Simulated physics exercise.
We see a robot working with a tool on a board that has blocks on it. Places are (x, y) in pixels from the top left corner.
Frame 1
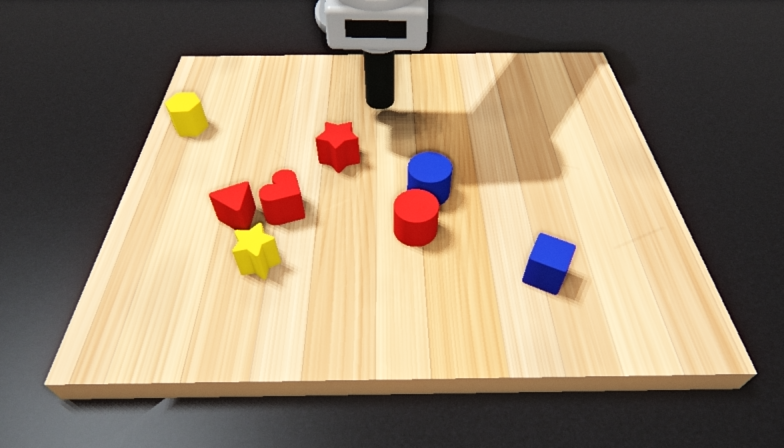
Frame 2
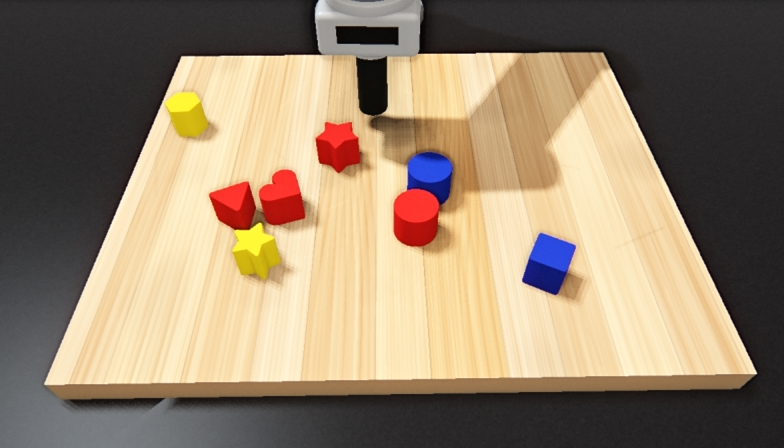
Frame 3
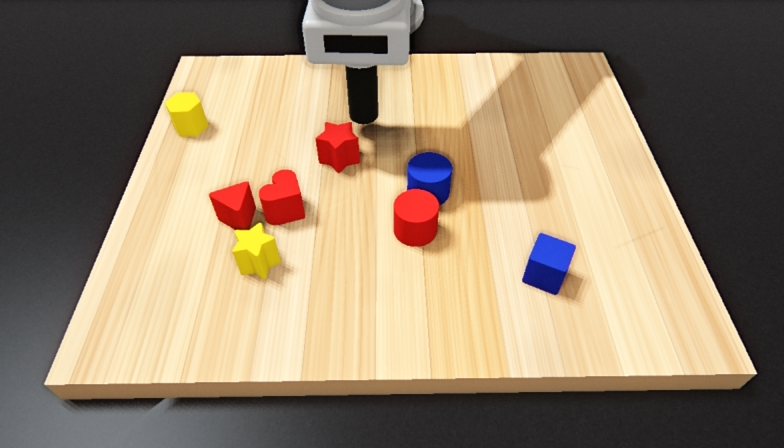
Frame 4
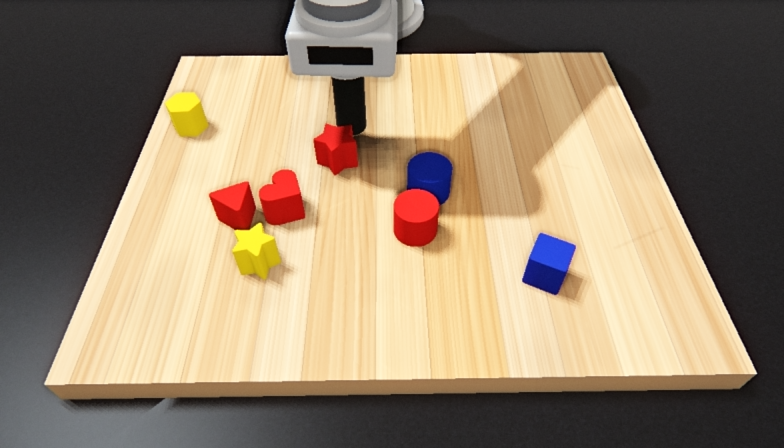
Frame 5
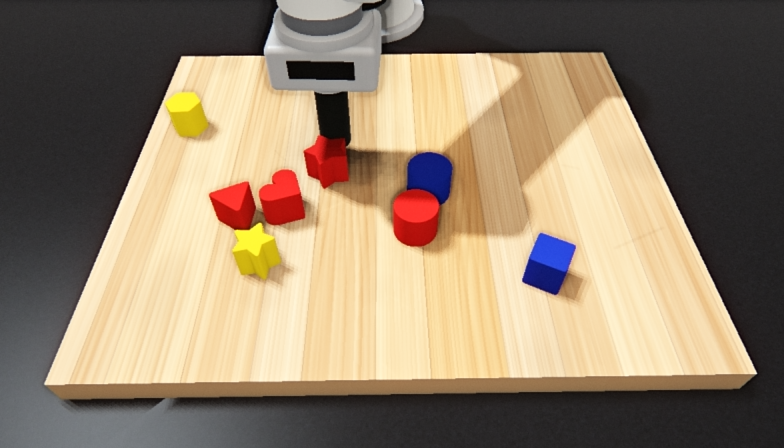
A robot arm with a black tool moves down and to the left across a wooden board of red, blue and yellow blocks, then nudges the red star a short way toward the red heart.
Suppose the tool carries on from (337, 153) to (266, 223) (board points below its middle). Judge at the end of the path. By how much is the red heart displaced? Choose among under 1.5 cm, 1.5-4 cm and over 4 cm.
Above 4 cm.
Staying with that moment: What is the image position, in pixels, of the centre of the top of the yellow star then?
I'd say the yellow star ends with its top centre at (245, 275).
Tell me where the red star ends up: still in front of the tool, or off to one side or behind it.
Still in front.
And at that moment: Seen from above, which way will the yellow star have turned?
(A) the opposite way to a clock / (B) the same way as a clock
I choose A.
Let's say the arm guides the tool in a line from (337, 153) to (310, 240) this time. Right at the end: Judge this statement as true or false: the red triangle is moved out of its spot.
The claim does not hold.
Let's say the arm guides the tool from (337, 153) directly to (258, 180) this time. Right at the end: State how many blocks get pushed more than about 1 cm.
One gets moved.
On the path given first. One third of the way, tool (313, 162); red heart (275, 194); red star (306, 172).
Two thirds of the way, tool (289, 185); yellow star (251, 251); red heart (254, 221), turned 25° anticlockwise; red star (280, 197).
At the end, tool (263, 210); red triangle (228, 196); yellow star (245, 275), turned 25° anticlockwise; red heart (226, 251), turned 30° anticlockwise; red star (253, 224).
